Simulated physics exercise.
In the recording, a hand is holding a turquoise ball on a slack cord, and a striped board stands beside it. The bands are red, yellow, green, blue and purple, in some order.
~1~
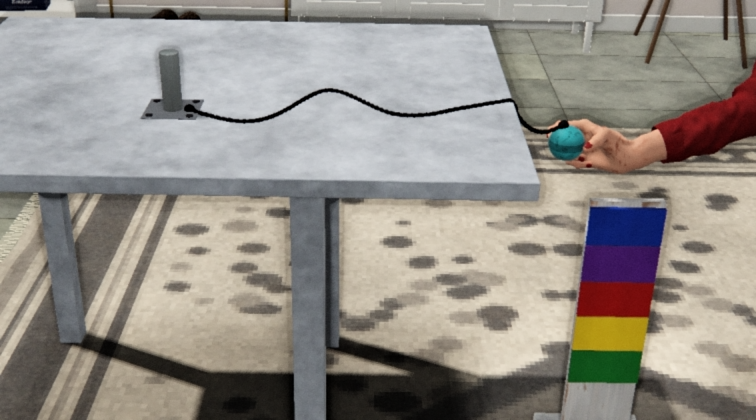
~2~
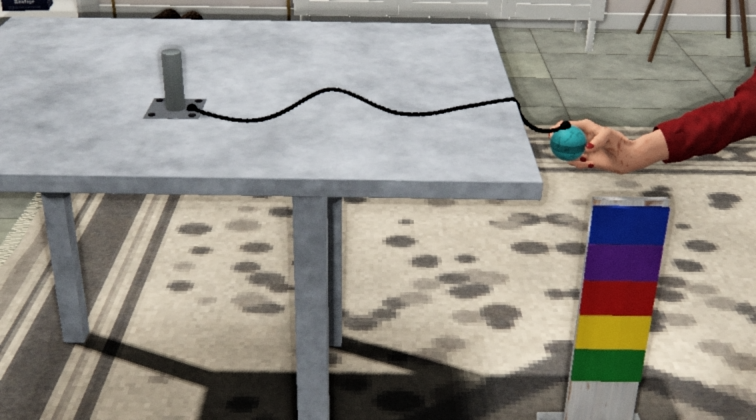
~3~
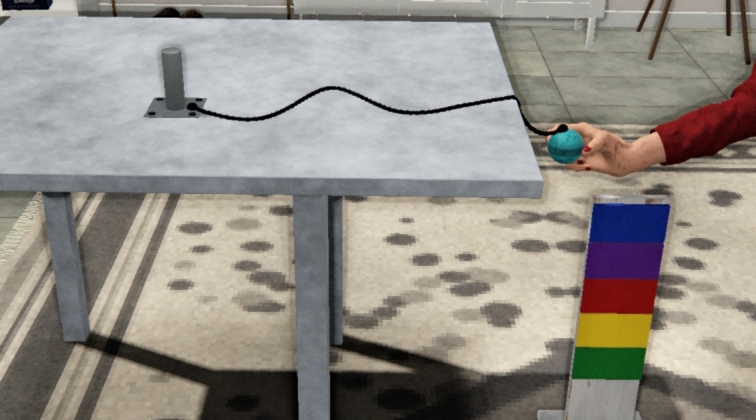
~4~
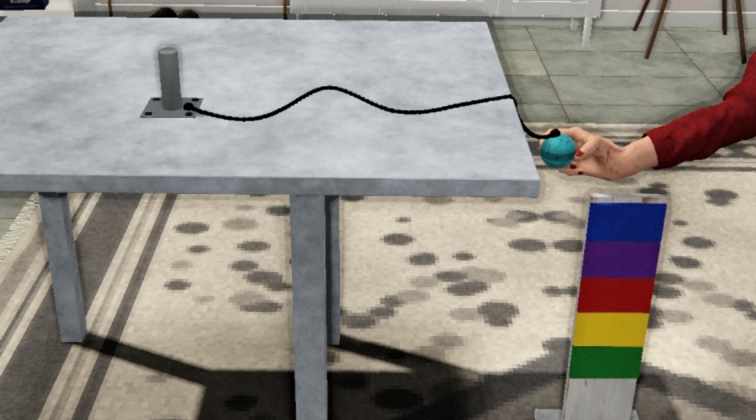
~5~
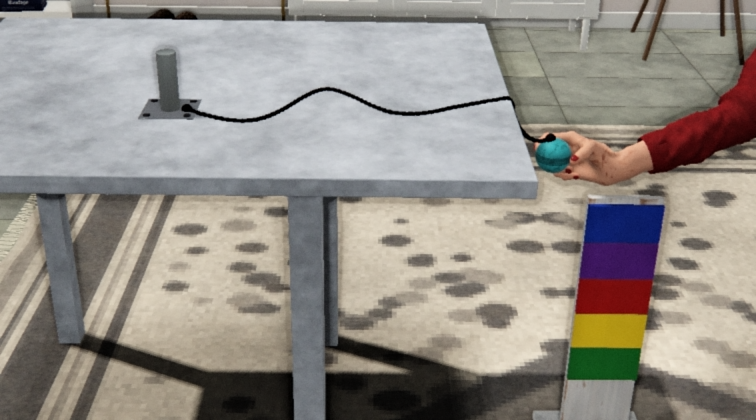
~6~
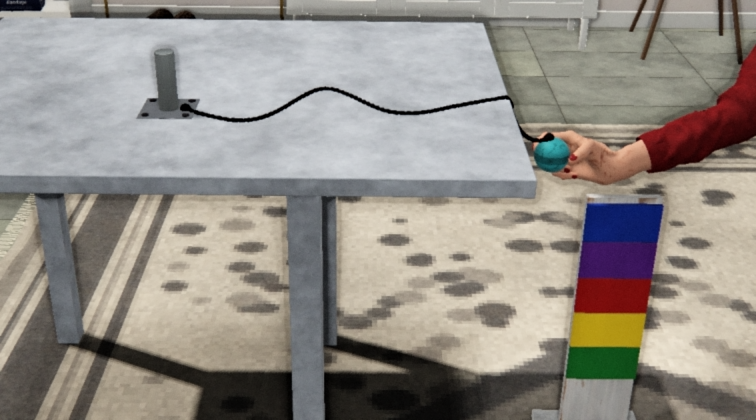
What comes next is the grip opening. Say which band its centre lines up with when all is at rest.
It lines up with purple.
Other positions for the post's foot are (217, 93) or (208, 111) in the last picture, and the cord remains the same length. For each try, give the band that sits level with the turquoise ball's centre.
Try one - red; try two - red.
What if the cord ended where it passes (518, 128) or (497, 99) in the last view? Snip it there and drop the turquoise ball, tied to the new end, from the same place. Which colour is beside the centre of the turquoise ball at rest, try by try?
Per try - 1: Blue; 2: Above them all.
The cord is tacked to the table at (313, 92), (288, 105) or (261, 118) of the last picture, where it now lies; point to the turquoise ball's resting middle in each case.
For the three tries you'd see (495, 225), (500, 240) and (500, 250).
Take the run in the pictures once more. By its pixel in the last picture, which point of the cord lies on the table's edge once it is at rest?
At (436, 111), roughly.
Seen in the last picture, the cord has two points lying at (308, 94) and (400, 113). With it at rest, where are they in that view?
(354, 103), then (478, 99).
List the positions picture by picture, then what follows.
The first picture shows turquoise ball (566, 143); blue (627, 228); purple (621, 265); red (616, 300); yellow (610, 335); green (605, 368).
The second picture shows turquoise ball (568, 143); cord through (223, 118) (295, 106) (354, 96) (422, 115) (498, 101).
The third picture shows turquoise ball (565, 146).
The fourth picture shows turquoise ball (558, 151); cord through (219, 117) (292, 104) (351, 94) (419, 113) (495, 99).
The fifth picture shows turquoise ball (553, 156).
The sixth picture shows turquoise ball (552, 155); cord through (216, 118) (289, 105) (348, 95) (415, 113) (492, 100).
Early on, ball near (533, 256); level with purple.
Midway, ball near (470, 254); level with purple.
Near the end, ball near (494, 262); level with purple.
Finally, ball near (502, 261); level with purple. At purple.
